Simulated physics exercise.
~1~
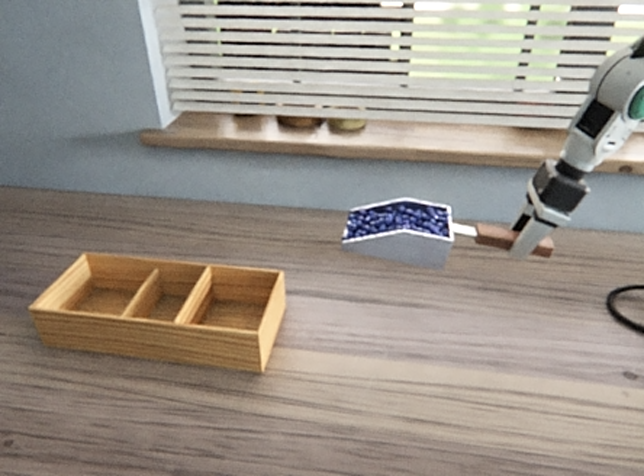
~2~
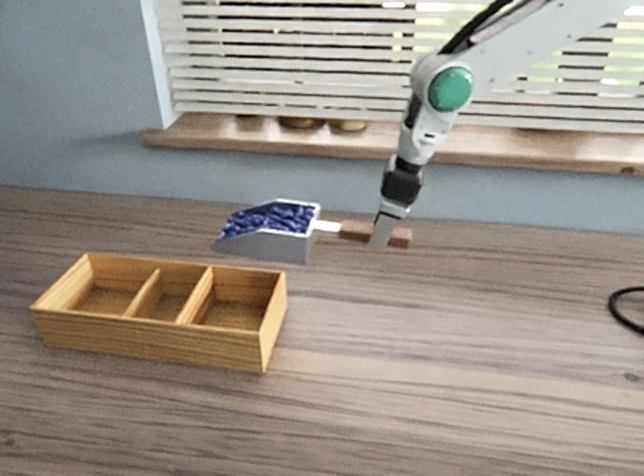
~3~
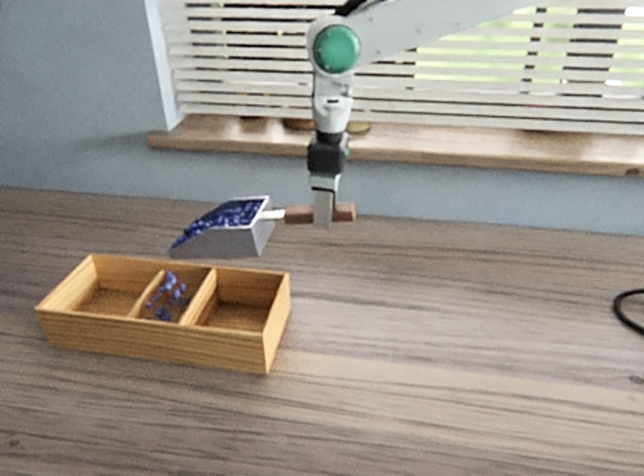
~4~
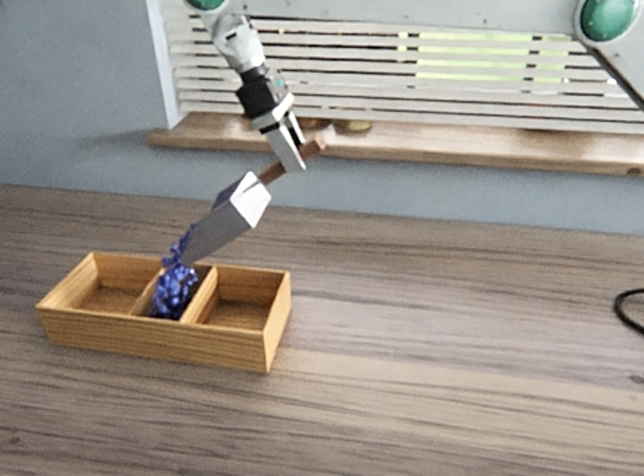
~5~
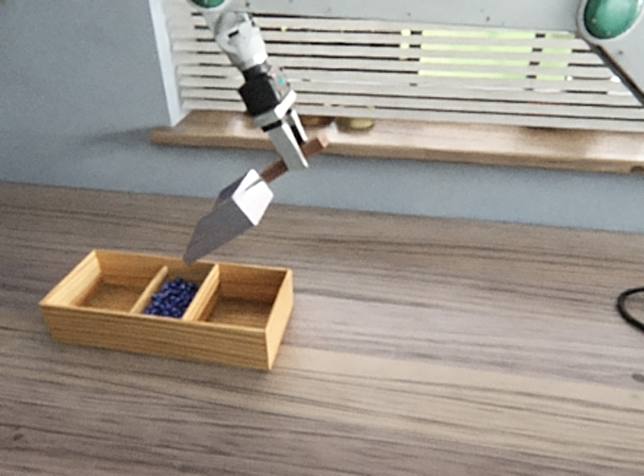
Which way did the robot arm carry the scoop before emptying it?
The arm carried the scoop to the left, toward the wooden box.
On a wooden table by a window with blinds, a robot arm carried a scoop of dark blue beads left toward a divided wooden box, tipped it, and poured them into the middle compartment until the beads had all settled there.
